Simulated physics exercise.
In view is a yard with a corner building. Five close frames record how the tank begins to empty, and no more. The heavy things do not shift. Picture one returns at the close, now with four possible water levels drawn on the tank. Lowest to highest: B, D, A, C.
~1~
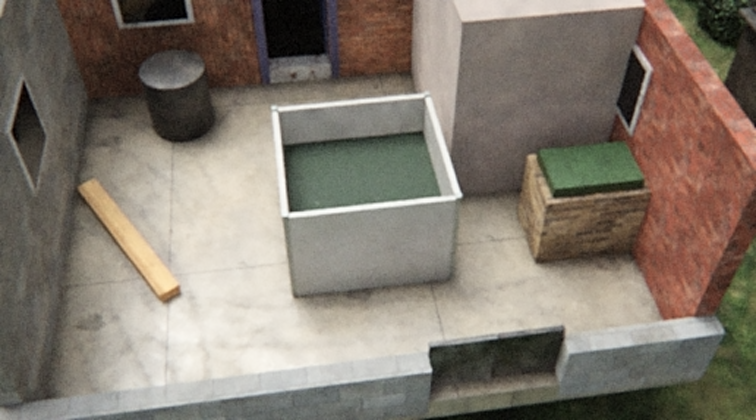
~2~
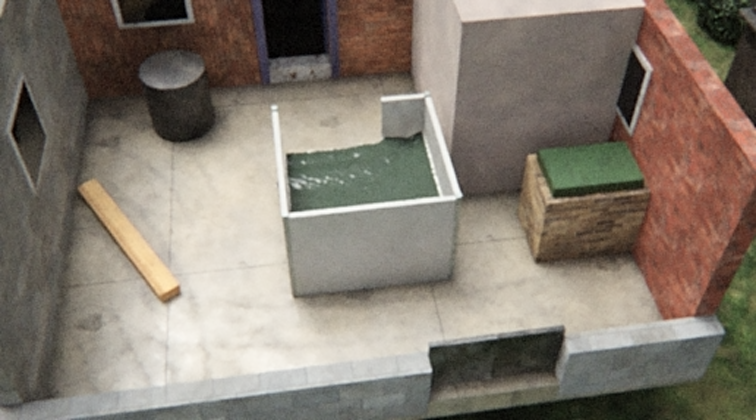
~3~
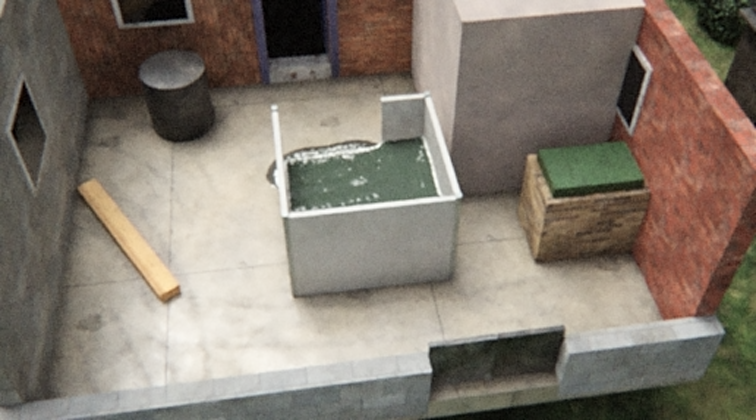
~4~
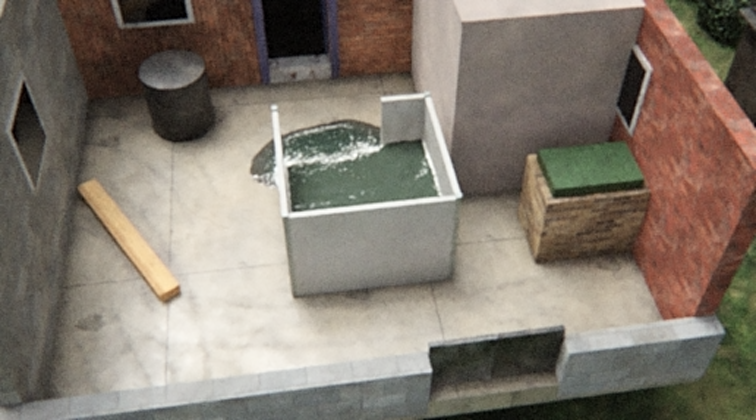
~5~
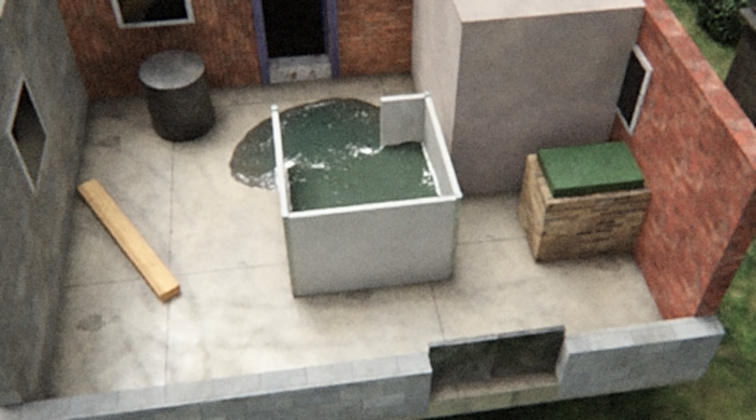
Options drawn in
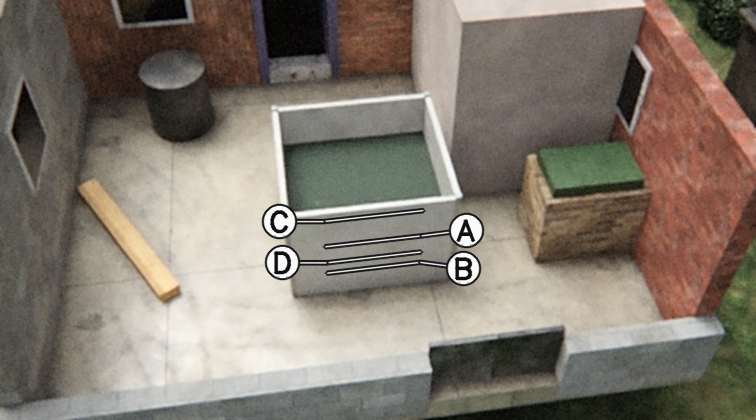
Green water pouring out through the open back of a pale square tank, spreading across the paved yard behind and leftward.
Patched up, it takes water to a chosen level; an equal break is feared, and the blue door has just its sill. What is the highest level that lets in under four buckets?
Level D.
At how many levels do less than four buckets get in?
Two of them.
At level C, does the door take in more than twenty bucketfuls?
Yes, clearly.
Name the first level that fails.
A.
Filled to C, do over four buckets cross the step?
Yes, it does.
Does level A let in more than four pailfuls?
Yes.
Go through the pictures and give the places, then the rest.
Water in the tank at rest, its middle at (362, 185); foot of the blue doorway at (301, 80); shut gate at (496, 340).
Water covers 1 % of the ground, its front hidden from here.
Water covers 4 % of the ground, its front hidden from here.
Water covers 7 % of the ground, its front hidden from here.
Water covers 13 % of the ground, its front hidden from here.
On the marked copy, A at (373, 241); B at (374, 267); C at (373, 216); D at (373, 257); from the bottom up B, D, A, C.
With A, about 13 bucketfuls get in.
With B, nothing gets over.
With C, dozens of bucketfuls pour in.
With D, a bucket or two gets in.
